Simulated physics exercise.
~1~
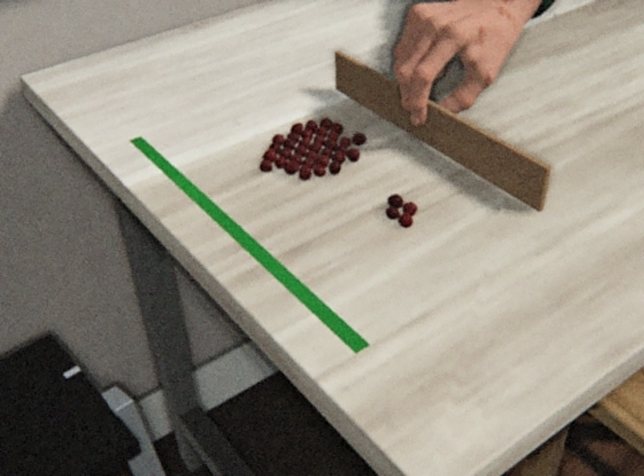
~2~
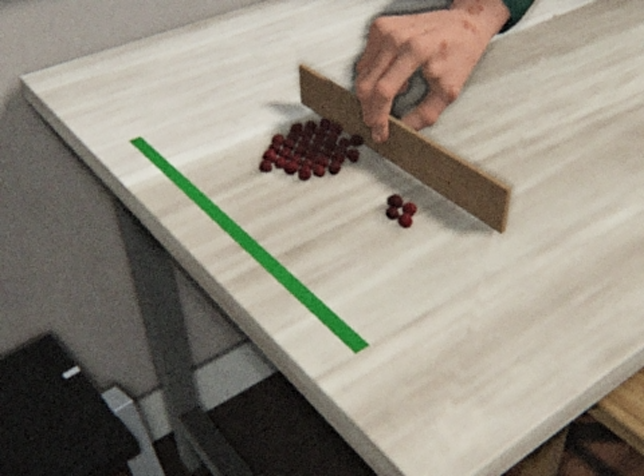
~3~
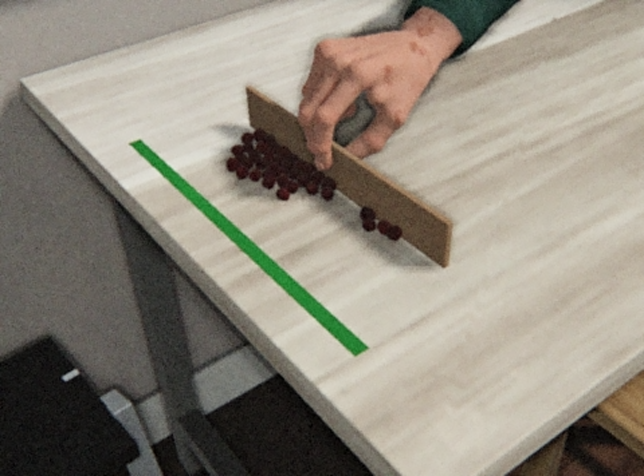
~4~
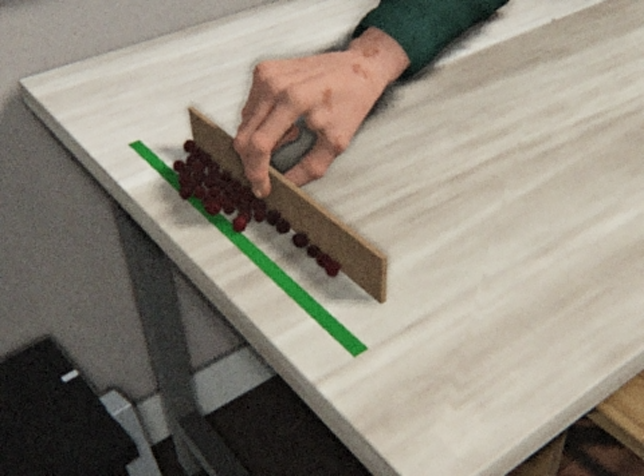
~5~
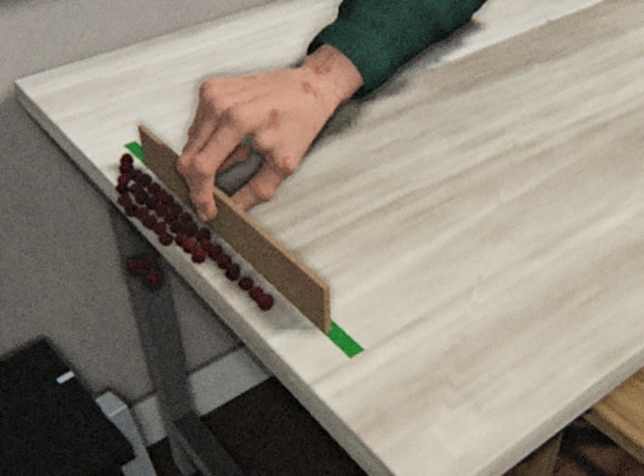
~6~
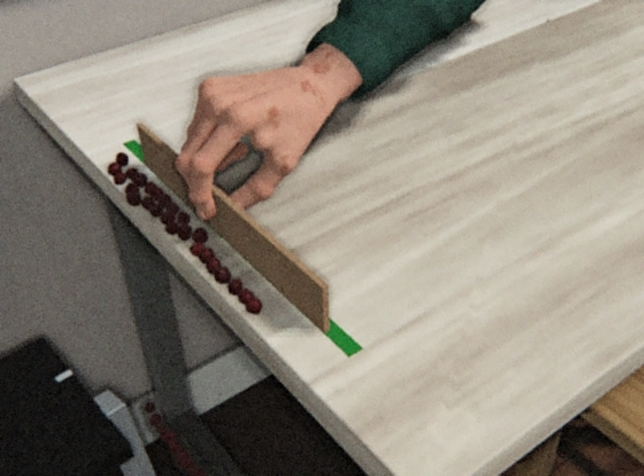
A hand pushes dark red beads with a board to green tape, and some fall off.
